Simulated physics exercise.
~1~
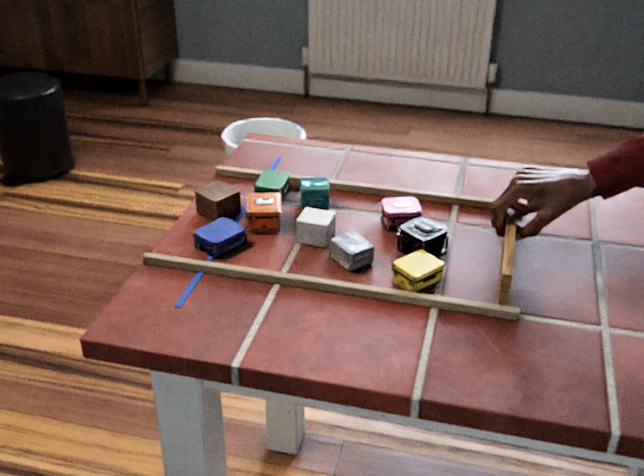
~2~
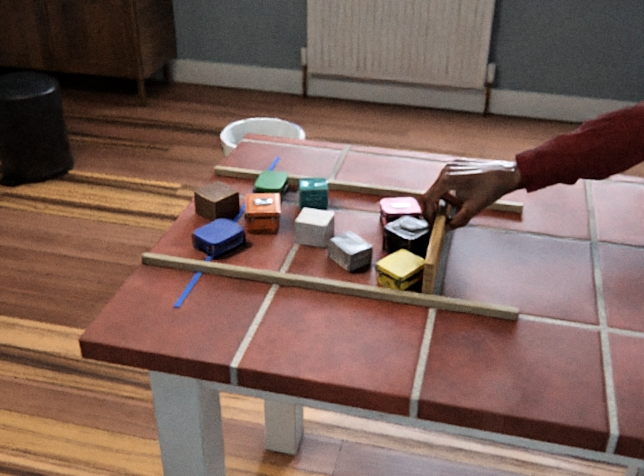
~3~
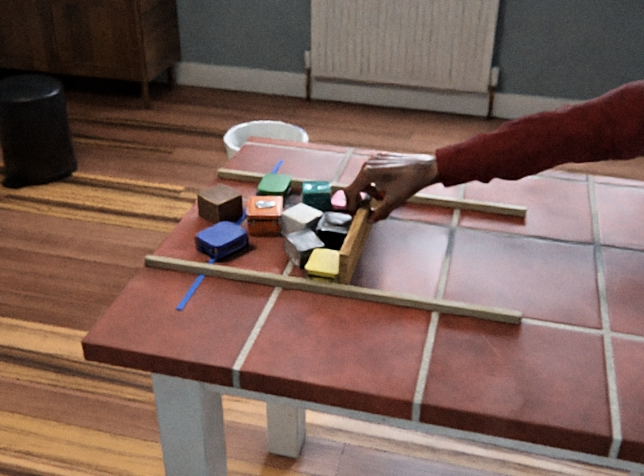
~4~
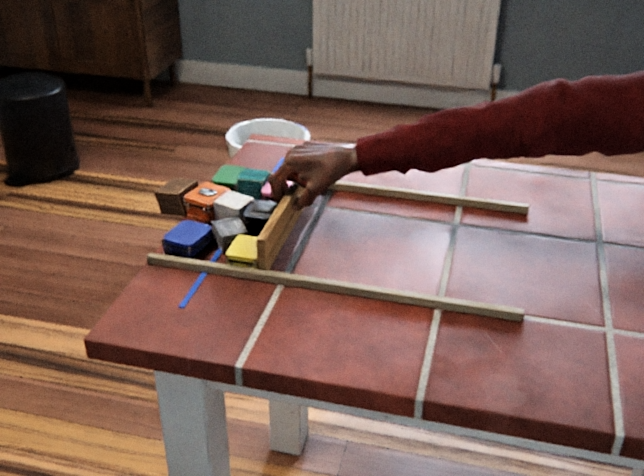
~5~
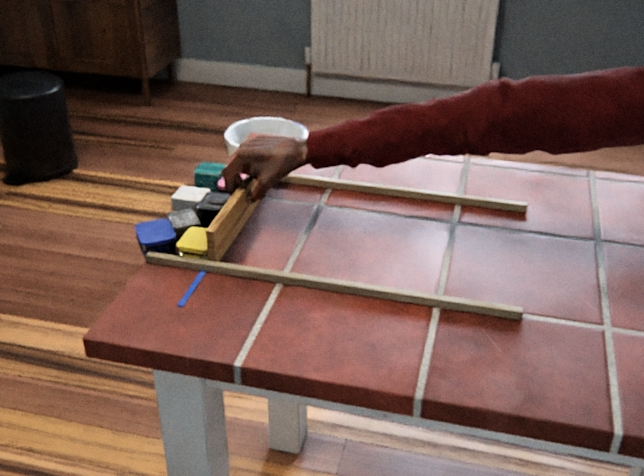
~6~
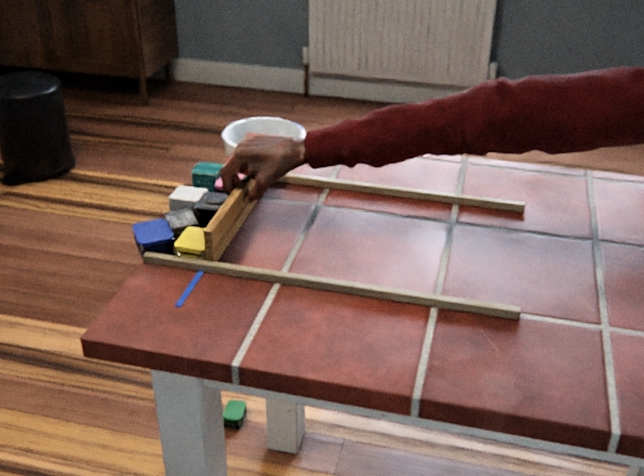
A hand in a dark red sleeve holds an upright wooden board at the right of a scatter of small colourful cases and blocks on a red tiled table, seen from slightly above in a room with a wooden floor. Two wooden strips flank the pieces, and blue tape marks the left end. The hand slides the board left, gathering the yellow, black and pink cases against the others. The bunched pieces move toward the left edge, and the orange case, brown block and green case go over. The board stops near the tape, with the blue case and others crowded at the rim, while the green case lies on the floor beneath the table.
